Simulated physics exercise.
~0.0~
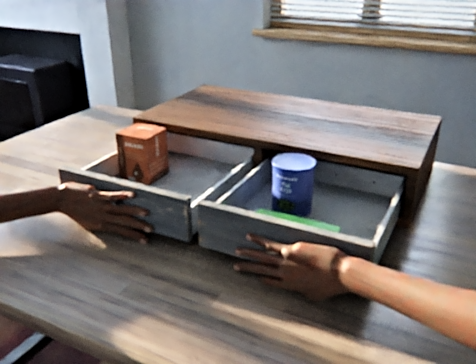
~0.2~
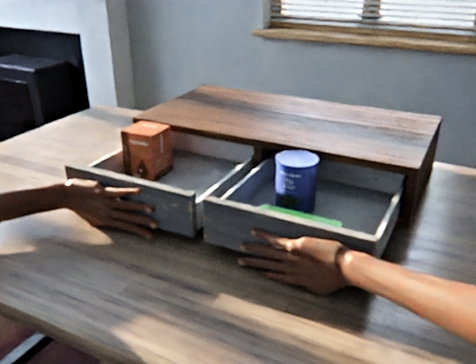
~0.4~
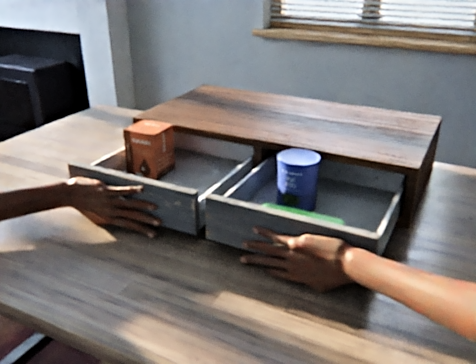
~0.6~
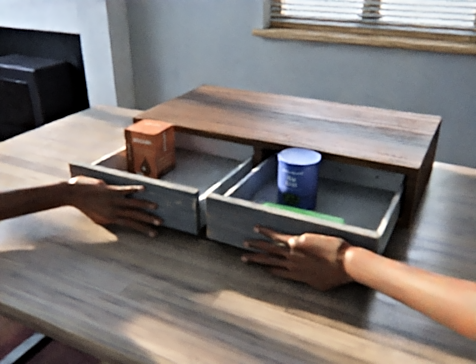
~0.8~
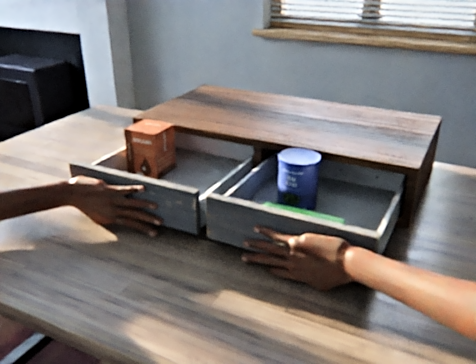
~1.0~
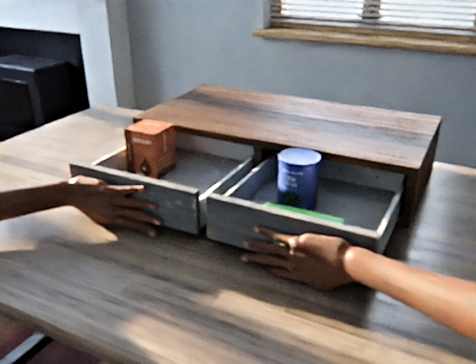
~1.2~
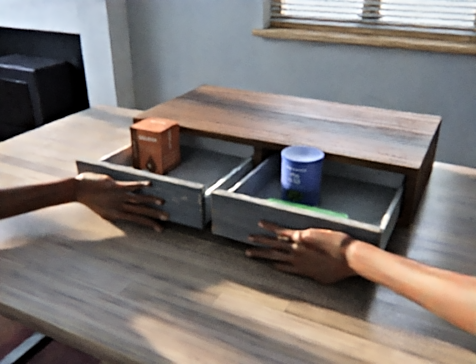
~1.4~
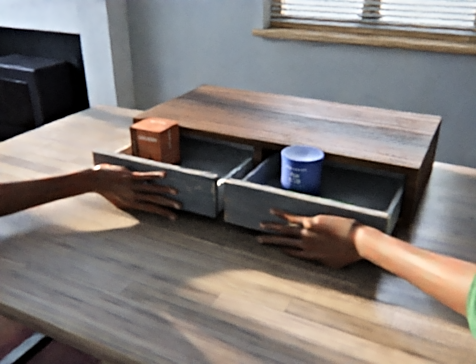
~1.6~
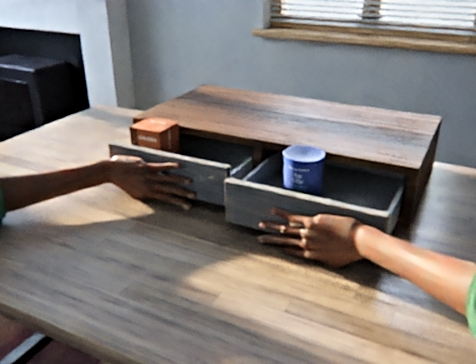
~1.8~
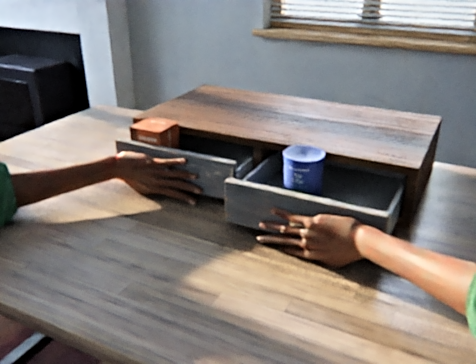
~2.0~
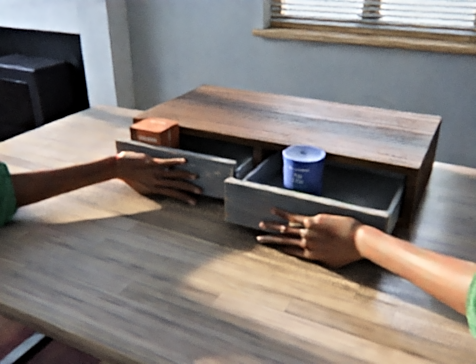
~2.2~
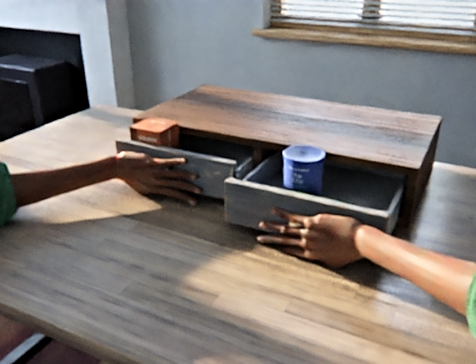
Two hands pushed at the open drawers of a low wooden cabinet, one holding an orange box and the other a blue tin. After a pause both slid further in, the left one deeper, then they stopped, and both were still partly open.
